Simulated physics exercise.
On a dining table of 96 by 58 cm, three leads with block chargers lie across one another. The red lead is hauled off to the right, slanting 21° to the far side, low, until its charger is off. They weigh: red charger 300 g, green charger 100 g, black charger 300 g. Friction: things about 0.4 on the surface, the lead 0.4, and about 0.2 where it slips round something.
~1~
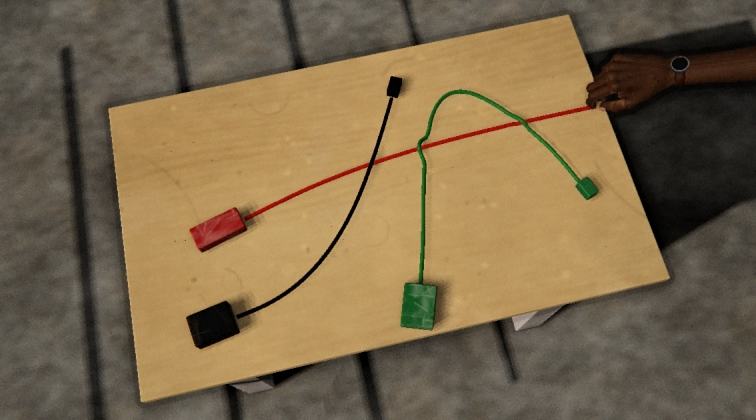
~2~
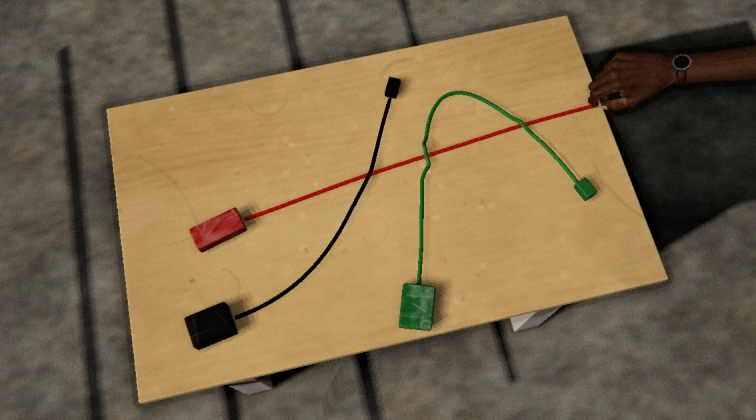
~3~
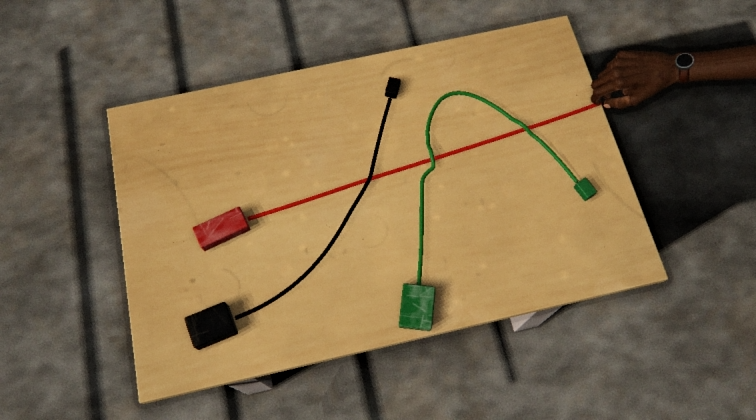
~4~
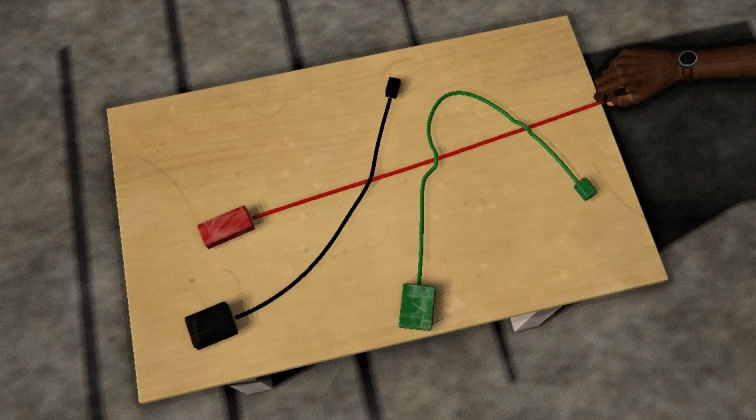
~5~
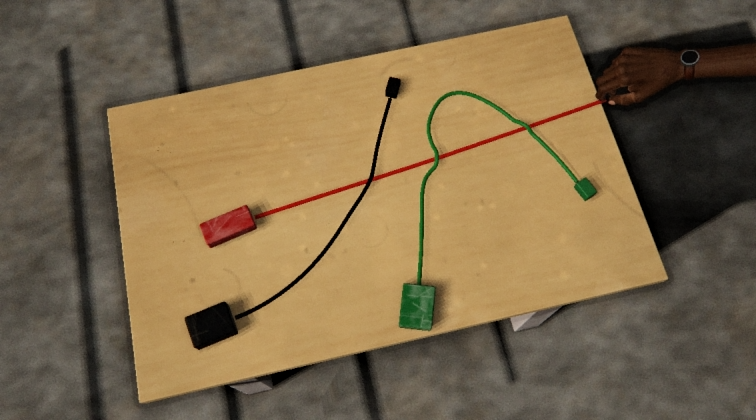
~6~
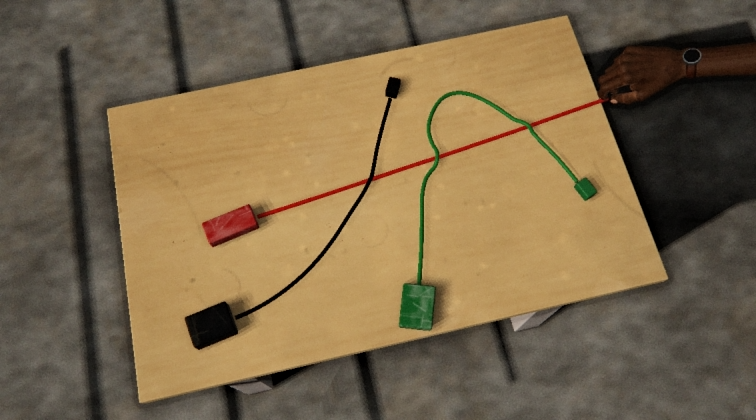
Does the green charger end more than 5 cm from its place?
Result: Green charger keeps its place.
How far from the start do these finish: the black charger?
About: Black charger 2 cm.
Next, the red lead's tail end at (384, 172); red charger 28 cm off its start, black plug 1 cm off its start.
Then, the red lead's tail end at (503, 118); red charger 54 cm off its start, black plug 25 cm off its start, black charger 1 cm off its start.
After that, the red lead has left the top; red charger 80 cm off its start at (591, 78), black plug 25 cm off its start at (495, 161), black charger 1 cm off its start at (216, 319).
Later, the red lead has left the top; red charger over the edge, black plug 25 cm off its start, black charger 1 cm off its start.
At the end, the red lead has left the top; green charger 0 cm off its start at (418, 305), red charger over the edge, black plug 25 cm off its start at (495, 161), black charger 1 cm off its start at (216, 319).
